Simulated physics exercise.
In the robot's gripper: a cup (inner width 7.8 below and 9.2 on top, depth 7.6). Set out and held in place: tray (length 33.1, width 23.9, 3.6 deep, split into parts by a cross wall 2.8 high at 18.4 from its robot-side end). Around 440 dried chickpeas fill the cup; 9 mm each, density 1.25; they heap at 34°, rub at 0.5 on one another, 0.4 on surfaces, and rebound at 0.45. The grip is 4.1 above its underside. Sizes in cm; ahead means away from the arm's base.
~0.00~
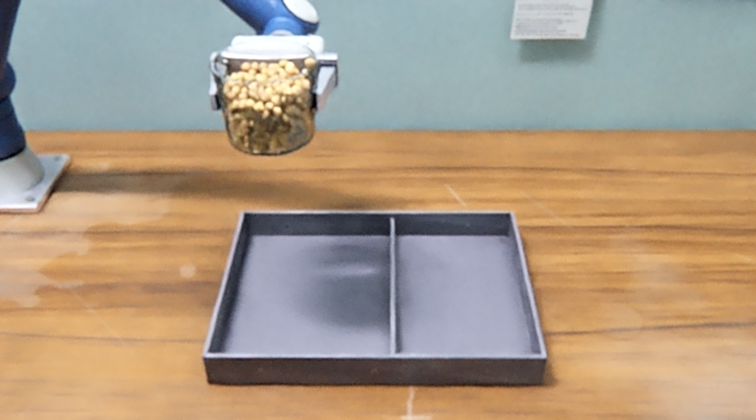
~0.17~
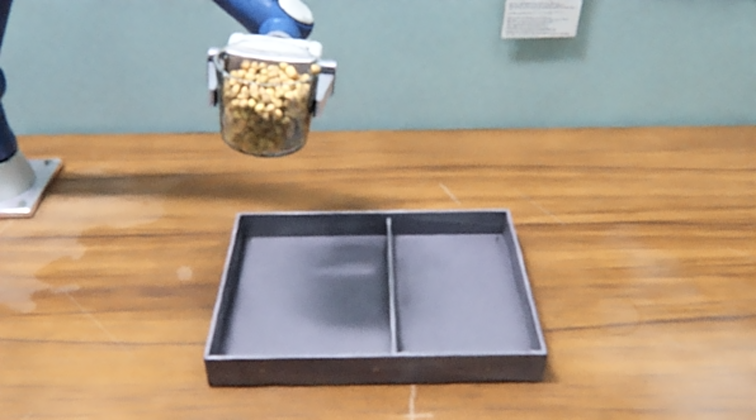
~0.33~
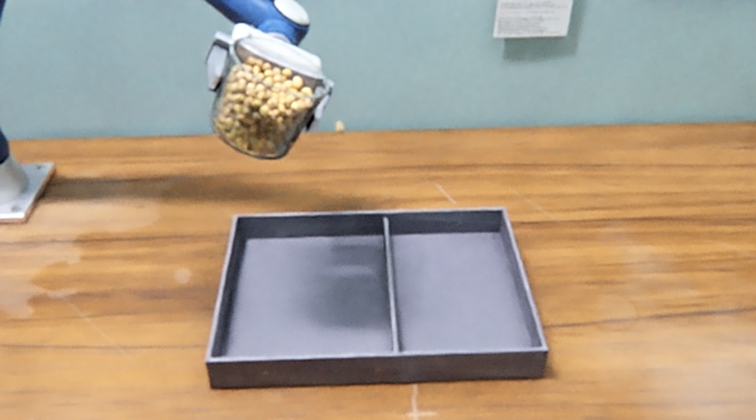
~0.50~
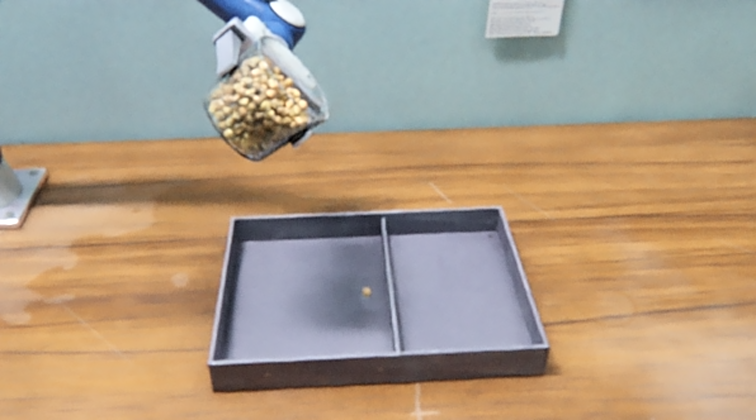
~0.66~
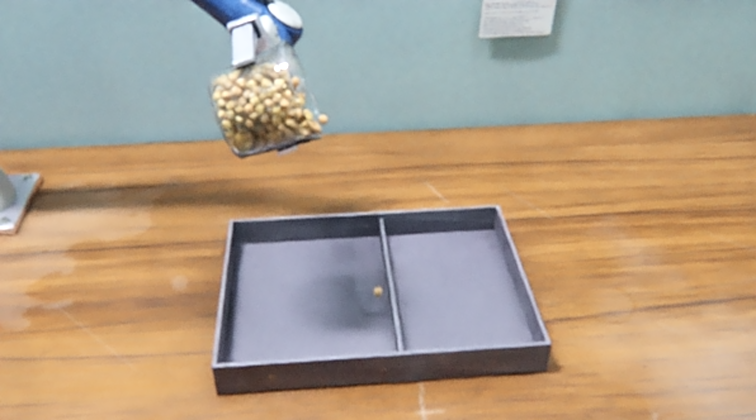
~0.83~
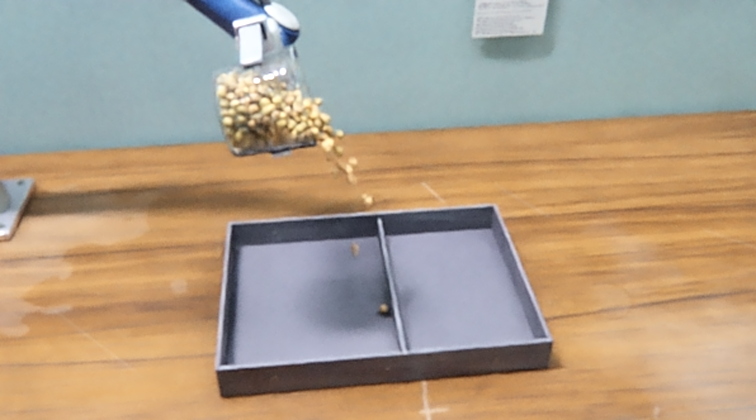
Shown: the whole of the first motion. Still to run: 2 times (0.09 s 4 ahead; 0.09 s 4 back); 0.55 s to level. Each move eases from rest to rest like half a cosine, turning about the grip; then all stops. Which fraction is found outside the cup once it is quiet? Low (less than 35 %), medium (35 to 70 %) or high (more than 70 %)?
Share outside the cup: High (more than 70 %).
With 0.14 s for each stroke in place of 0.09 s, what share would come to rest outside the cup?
Then about 75 per cent.
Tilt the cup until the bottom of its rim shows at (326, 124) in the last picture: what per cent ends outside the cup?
About 60 per cent.
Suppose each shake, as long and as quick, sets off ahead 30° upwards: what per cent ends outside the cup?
About 100 per cent.
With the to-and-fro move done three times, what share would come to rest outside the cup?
It would be near 95 per cent.
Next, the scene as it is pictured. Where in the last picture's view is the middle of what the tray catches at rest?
Around (455, 292).
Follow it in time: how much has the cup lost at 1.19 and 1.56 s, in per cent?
About 85, 90.
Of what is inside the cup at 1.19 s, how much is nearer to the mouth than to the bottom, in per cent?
Some 95 per cent.
After 1.19 s, tilted 79° forward, highest piece 25 above the table; 263 in the far-side part, 73 in the cup, 58 in the robot-side part, 50 in flight or on a rim.
After 1.56 s, tilted 19° forward, highest piece 27 above the table; 293 in the far-side part, 103 in the robot-side part, 45 in the cup, 2 on the table or floor, 1 in flight or on a rim.
After 1.94 s, level, highest piece 25 above the table; 293 in the far-side part, 103 in the robot-side part, 45 in the cup, 2 on the table or floor, 1 in flight or on a rim.
After 2.99 s, level, highest piece 25 above the table; 293 in the far-side part, 103 in the robot-side part, 45 in the cup, 2 on the table or floor, 1 in flight or on a rim.
In the end, 293 in the far-side part, 103 in the robot-side part, 45 in the cup, 2 on the table or floor, 1 in flight or on a rim. That is 90 % outside the cup.
